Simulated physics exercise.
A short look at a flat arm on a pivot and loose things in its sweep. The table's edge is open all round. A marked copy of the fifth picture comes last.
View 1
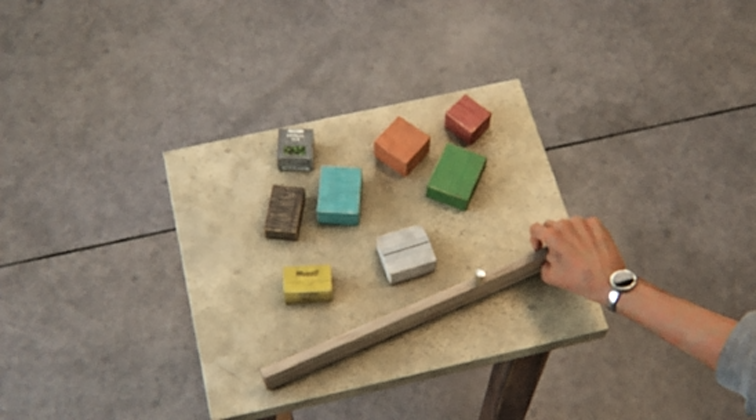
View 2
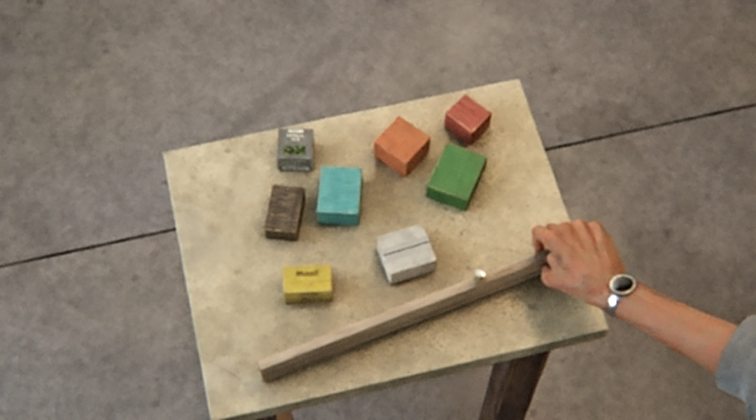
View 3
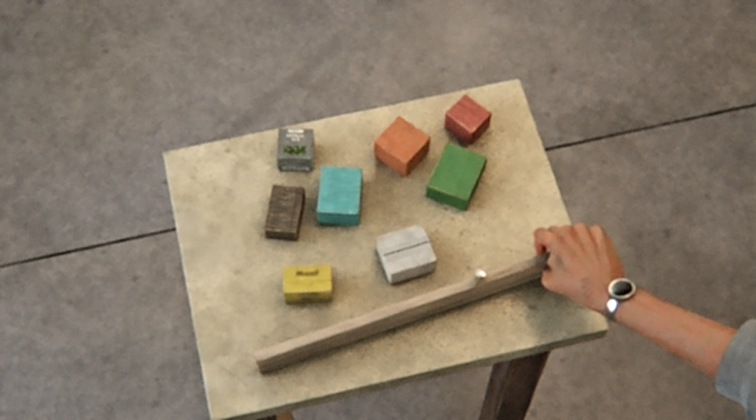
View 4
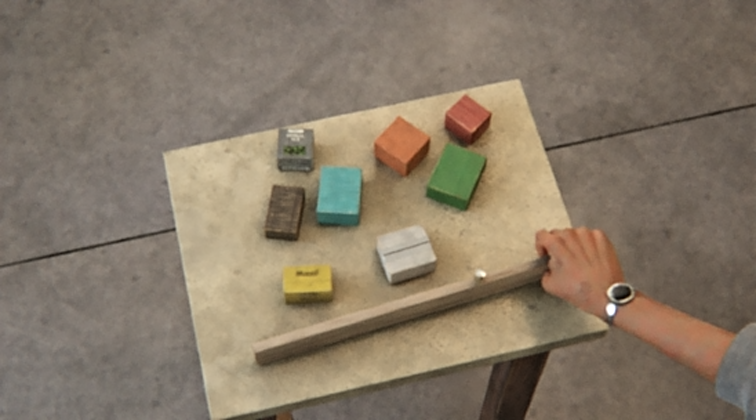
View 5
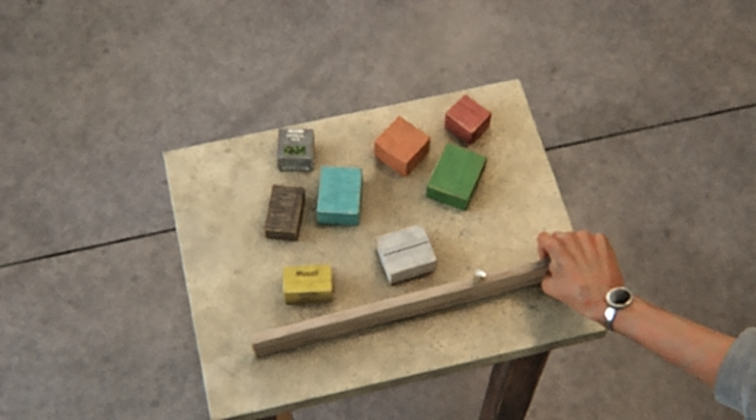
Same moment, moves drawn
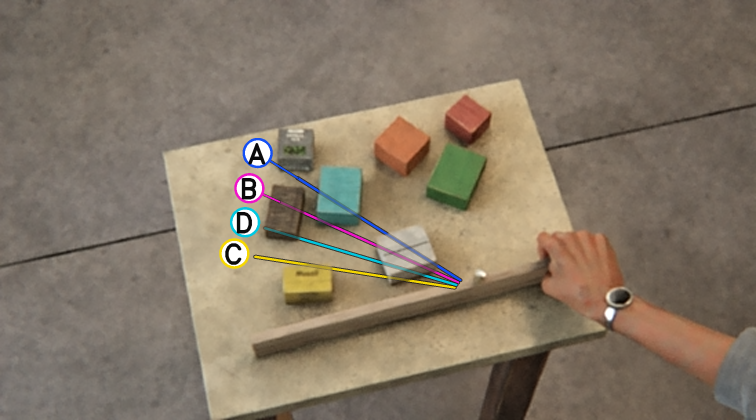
A hand swinging a wooden bar slightly on a small table, its left end edging upward toward a still yellow block.
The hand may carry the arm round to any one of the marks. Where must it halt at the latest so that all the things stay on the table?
Line A.
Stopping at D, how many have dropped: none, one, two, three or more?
By then, none.
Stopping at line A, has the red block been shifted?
No.
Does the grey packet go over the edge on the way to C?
No.
On the marked copy, A at (377, 228); B at (367, 241); C at (355, 272); D at (359, 256).
With A. Early on, arm (358, 274); yellow packet (311, 264); grey packet (296, 150).
Further on, arm (367, 239); black block (286, 191); turquoise block (349, 184).
At the end, arm (379, 218); grey packet (301, 129); black block (302, 159); nothing has fallen.
As for the rest, B is safe but short; C is safe but short; D is safe but short.
